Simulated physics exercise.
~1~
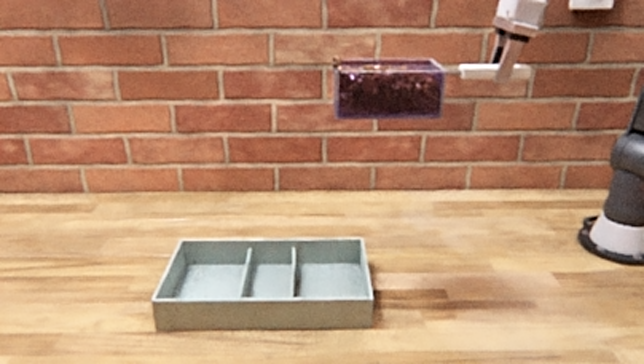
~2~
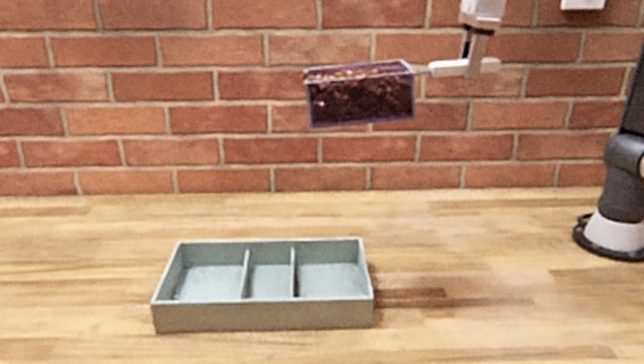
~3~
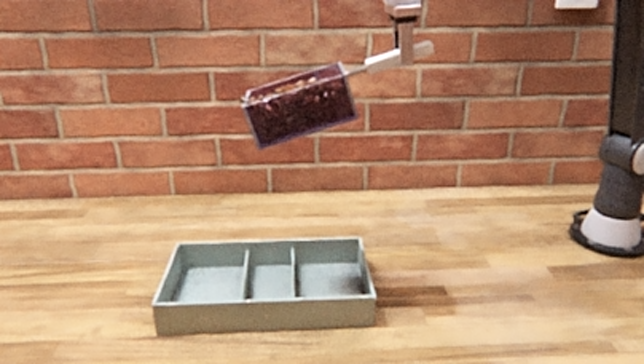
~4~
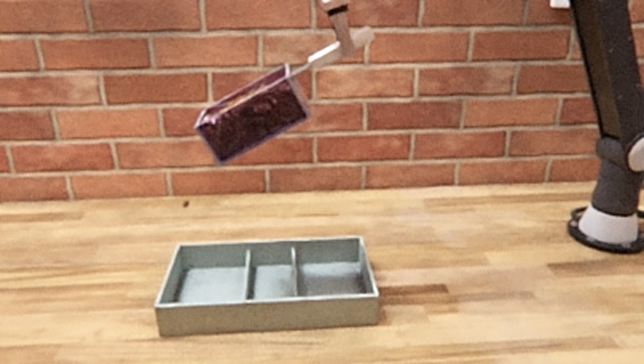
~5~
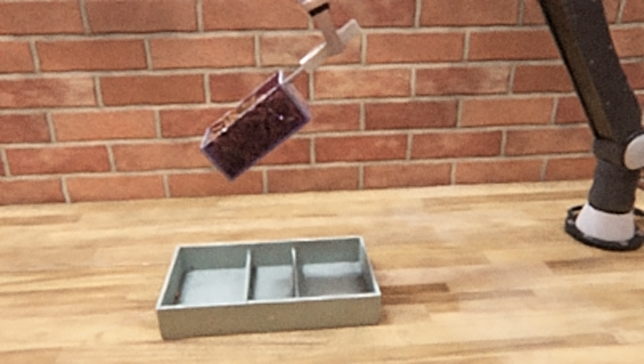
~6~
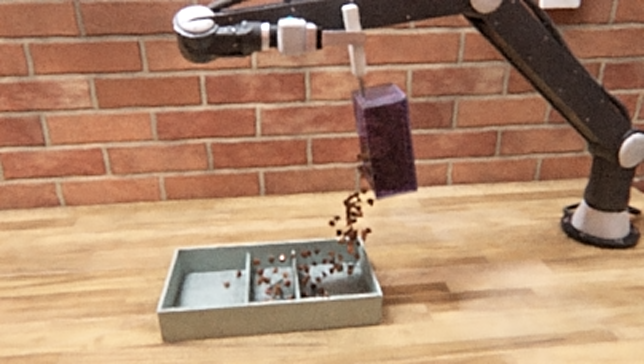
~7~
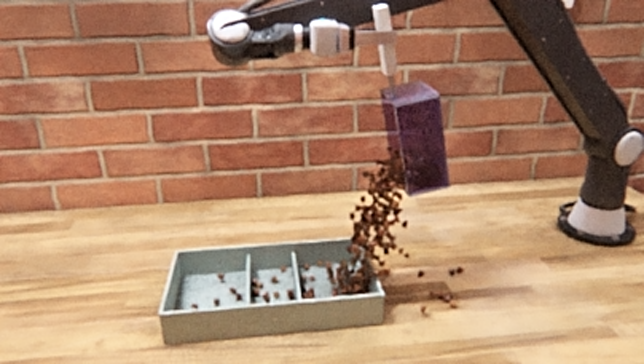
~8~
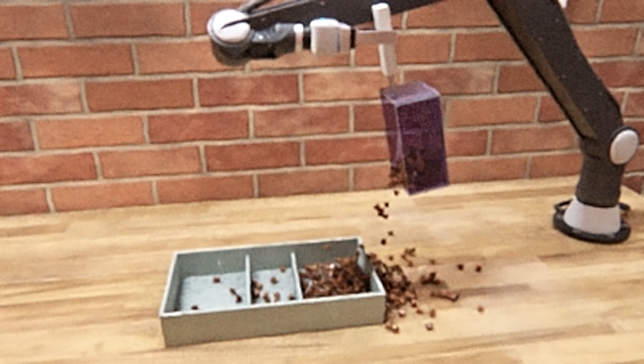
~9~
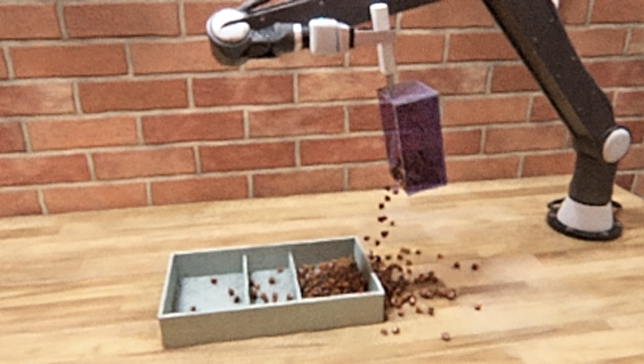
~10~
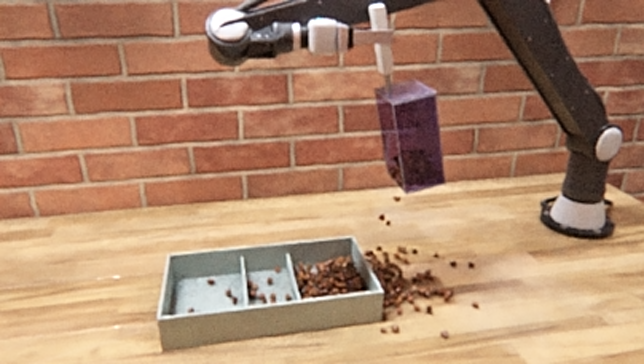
In the video, a robot arm carries a clear purple box of brown pellets left above a gray-green divided tray, then tips it steeply, pouring pellets mostly into the tray's right compartment while many spill onto the wooden table beside it and a few still fall.
